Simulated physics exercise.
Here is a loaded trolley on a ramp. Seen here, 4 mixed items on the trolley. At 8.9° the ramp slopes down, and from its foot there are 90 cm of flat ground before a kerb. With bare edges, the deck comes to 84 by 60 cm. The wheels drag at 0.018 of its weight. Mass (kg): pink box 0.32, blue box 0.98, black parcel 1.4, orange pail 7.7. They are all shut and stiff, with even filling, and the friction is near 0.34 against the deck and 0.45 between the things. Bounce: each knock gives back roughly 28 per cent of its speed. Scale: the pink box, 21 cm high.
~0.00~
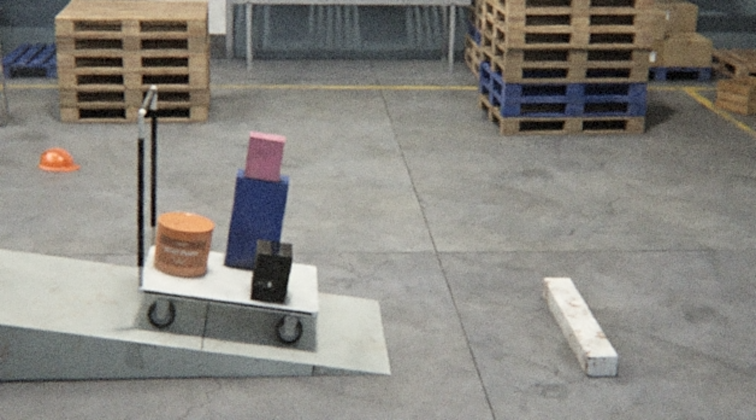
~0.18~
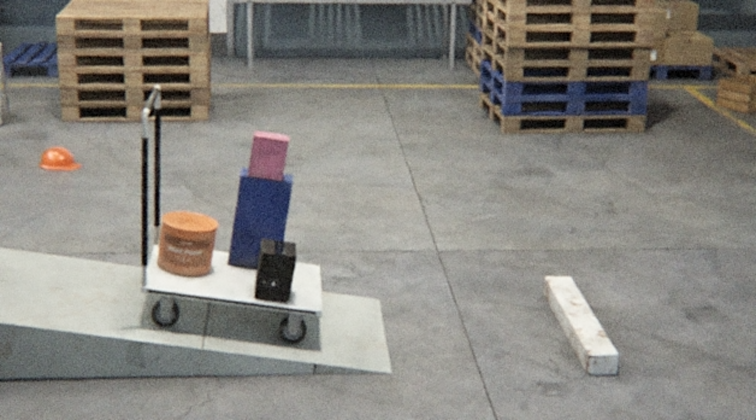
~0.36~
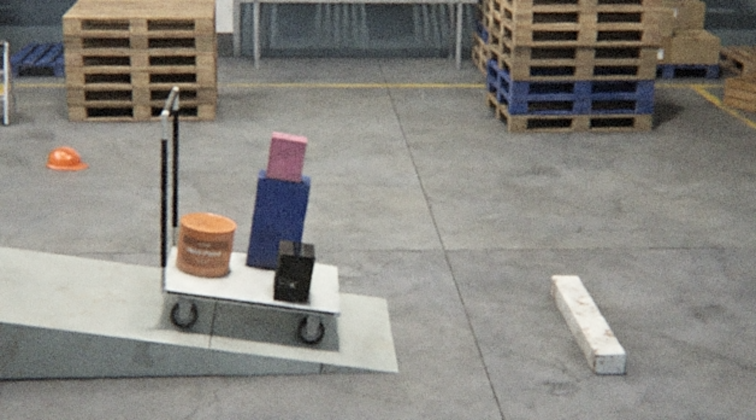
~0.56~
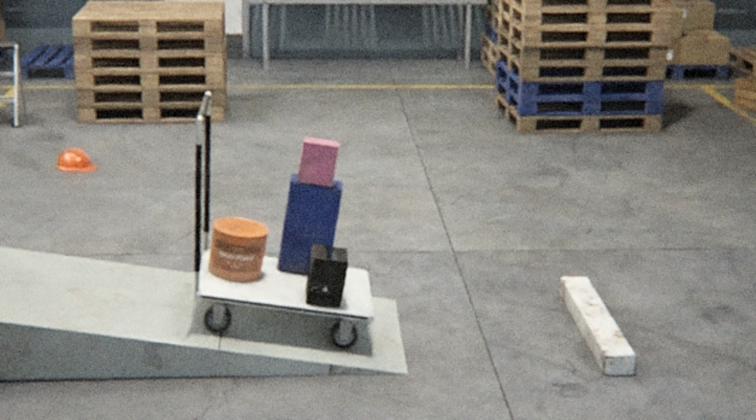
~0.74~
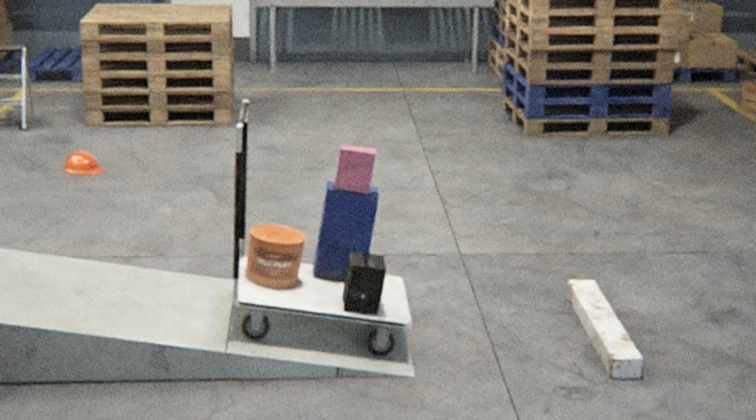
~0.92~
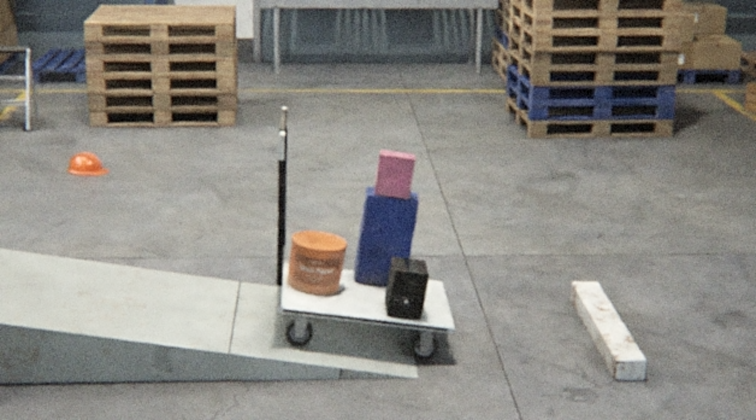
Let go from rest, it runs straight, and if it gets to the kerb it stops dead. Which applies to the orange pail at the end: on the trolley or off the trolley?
The orange pail ends up on.
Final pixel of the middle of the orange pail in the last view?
Roughly (521, 276).
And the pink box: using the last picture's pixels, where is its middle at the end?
It comes to rest somewhere around (589, 179).
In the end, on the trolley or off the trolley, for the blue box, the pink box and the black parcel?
Observed: Blue box remains in bounds; pink box remains in bounds; black parcel exits its support.
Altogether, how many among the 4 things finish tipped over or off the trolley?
My answer is 1.
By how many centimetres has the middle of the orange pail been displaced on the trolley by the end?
24 cm.
Around 1.62 s, trolley at the kerb; orange pail shifted 11 cm near (495, 276); pink box shifted 12 cm; black parcel shifted 11 cm.
Around 1.82 s, trolley at the kerb; orange pail shifted 23 cm near (519, 276); black parcel tipped 4° against what carries it; pink box shifted 25 cm.
Finally (2.5 s), off the trolley, black parcel; not toppled but over 10 cm from the start, pink box, blue box and orange pail. Final places as that camera would see them, orange pail near (521, 276).
